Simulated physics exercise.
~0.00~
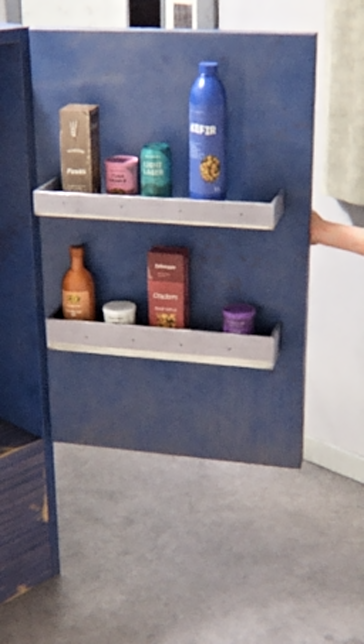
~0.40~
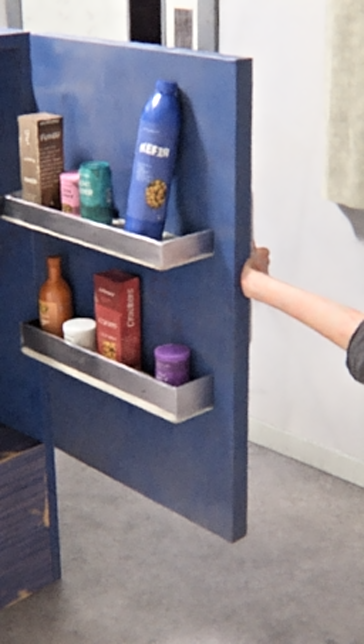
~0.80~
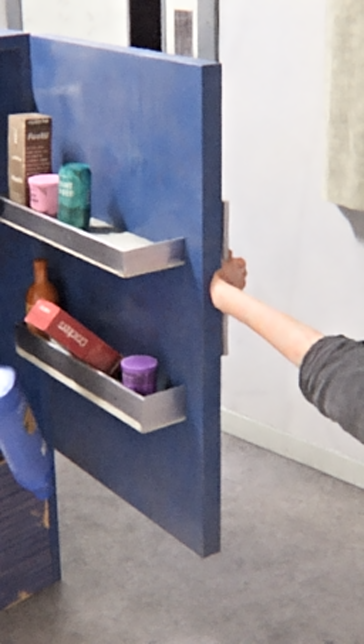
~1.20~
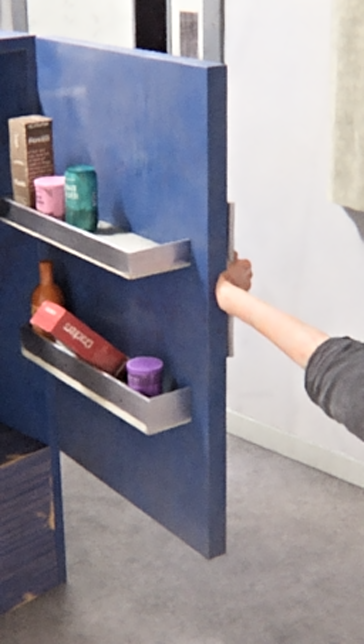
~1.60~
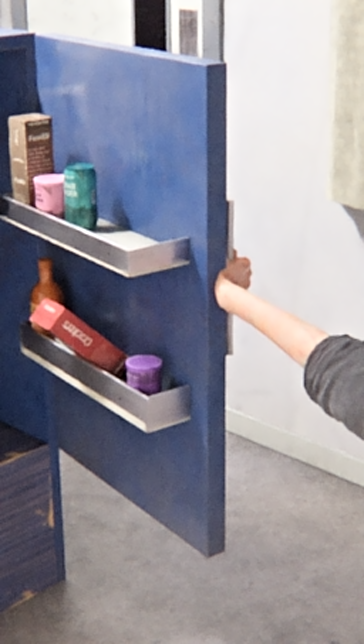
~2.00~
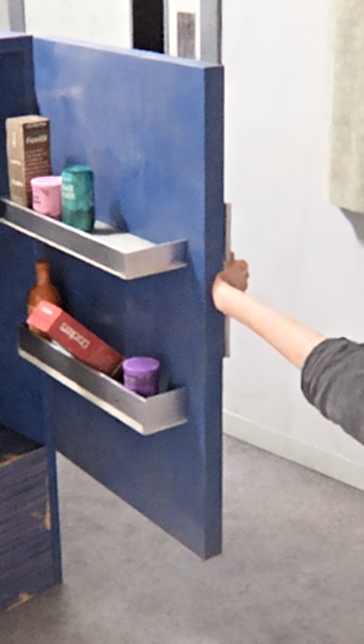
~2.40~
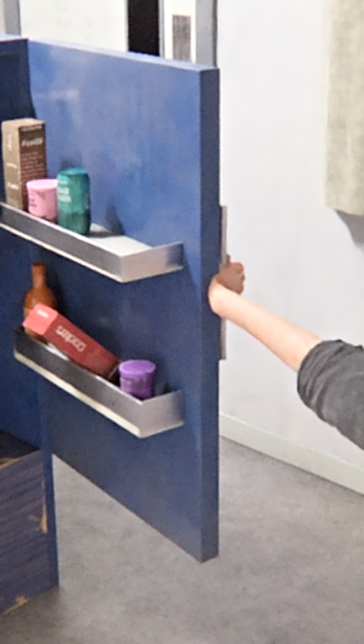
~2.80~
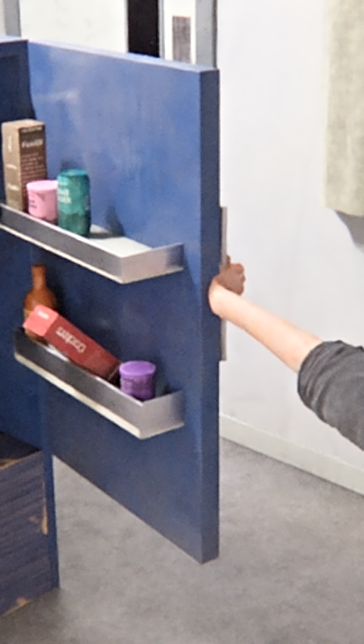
A blue locker door with two racks of bottles, tins and cartons swung partway as a hand gripped its edge, then stopped; the blue bottle leaned and fell out, the red carton tipped over in the lower rack, and the rest stayed standing.
